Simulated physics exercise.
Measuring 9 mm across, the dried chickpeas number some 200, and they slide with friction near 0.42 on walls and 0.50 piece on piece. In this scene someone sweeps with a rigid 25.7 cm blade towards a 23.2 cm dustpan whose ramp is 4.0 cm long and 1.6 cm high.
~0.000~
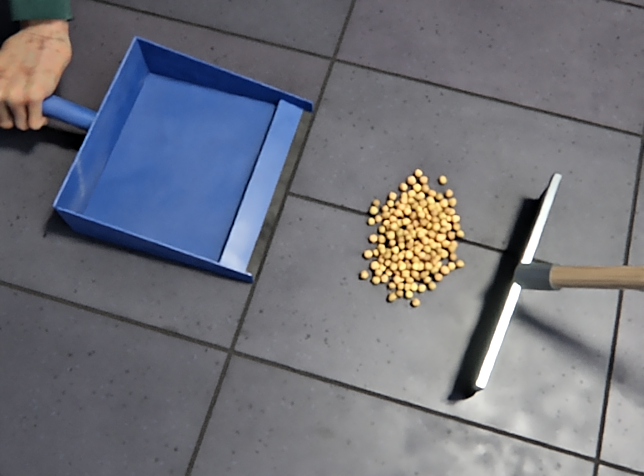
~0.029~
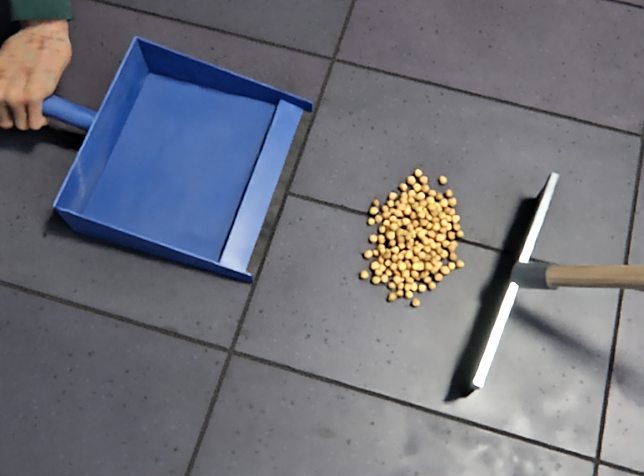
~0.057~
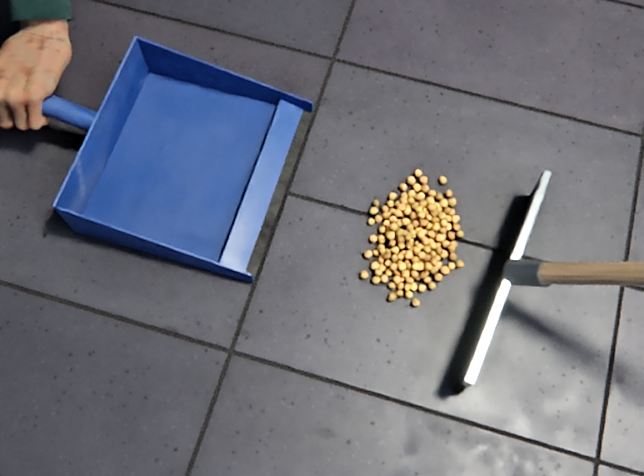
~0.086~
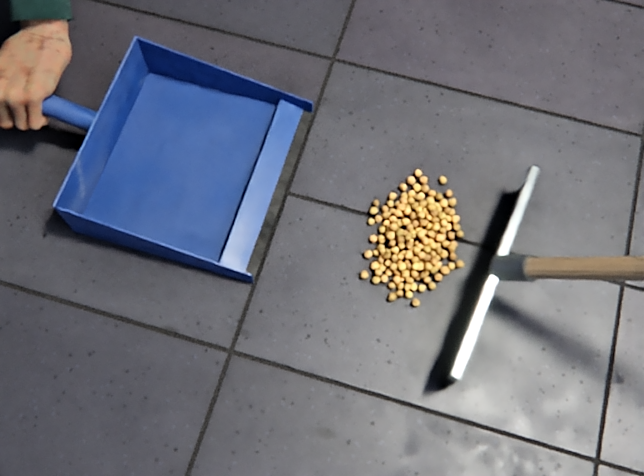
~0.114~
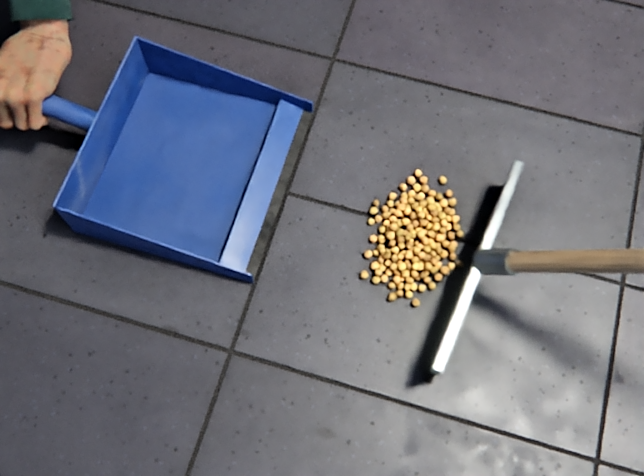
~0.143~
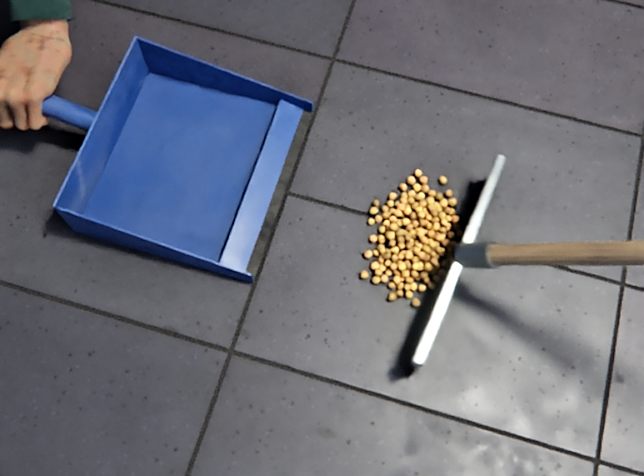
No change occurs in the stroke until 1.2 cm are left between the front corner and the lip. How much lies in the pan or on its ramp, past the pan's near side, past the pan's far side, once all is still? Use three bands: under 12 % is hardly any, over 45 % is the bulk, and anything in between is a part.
In the pan or on its ramp: A part, past the pan's near side: Hardly any, past the pan's far side: Hardly any.
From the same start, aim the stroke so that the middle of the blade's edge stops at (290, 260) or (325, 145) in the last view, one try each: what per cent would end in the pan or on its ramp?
Close to 20 and 35 in a hundred, in that order.
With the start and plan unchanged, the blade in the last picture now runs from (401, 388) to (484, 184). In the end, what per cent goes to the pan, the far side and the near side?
Pan: 20, far side: 0, near side: 10.
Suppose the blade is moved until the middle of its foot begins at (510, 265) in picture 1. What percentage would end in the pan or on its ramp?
I'd put it at around 40 per cent.
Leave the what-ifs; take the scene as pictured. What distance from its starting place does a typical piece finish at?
Median: Approx. 16 cm.
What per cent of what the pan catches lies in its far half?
Around 40 in a hundred.
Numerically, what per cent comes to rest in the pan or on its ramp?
Some 30 %.
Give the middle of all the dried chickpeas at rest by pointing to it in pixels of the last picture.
Around (290, 187).
After 0.29 s, middle of the blade 11 cm from the lip; 0 % over the lip, far side 0 %, near side 0 %.
Then, at 0.38 s, middle of the blade 5 cm from the lip; 0 % over the lip, far side 0 %, near side 0 %.
After 0.61 s, middle of the blade 3 cm from the lip; 30 % over the lip, far side 5 %, near side 0 %.
In the end, at 1.0 s, pan 30 %, near side 0 %, far side 5 %, in front of the lip or behind the blade 65 %.
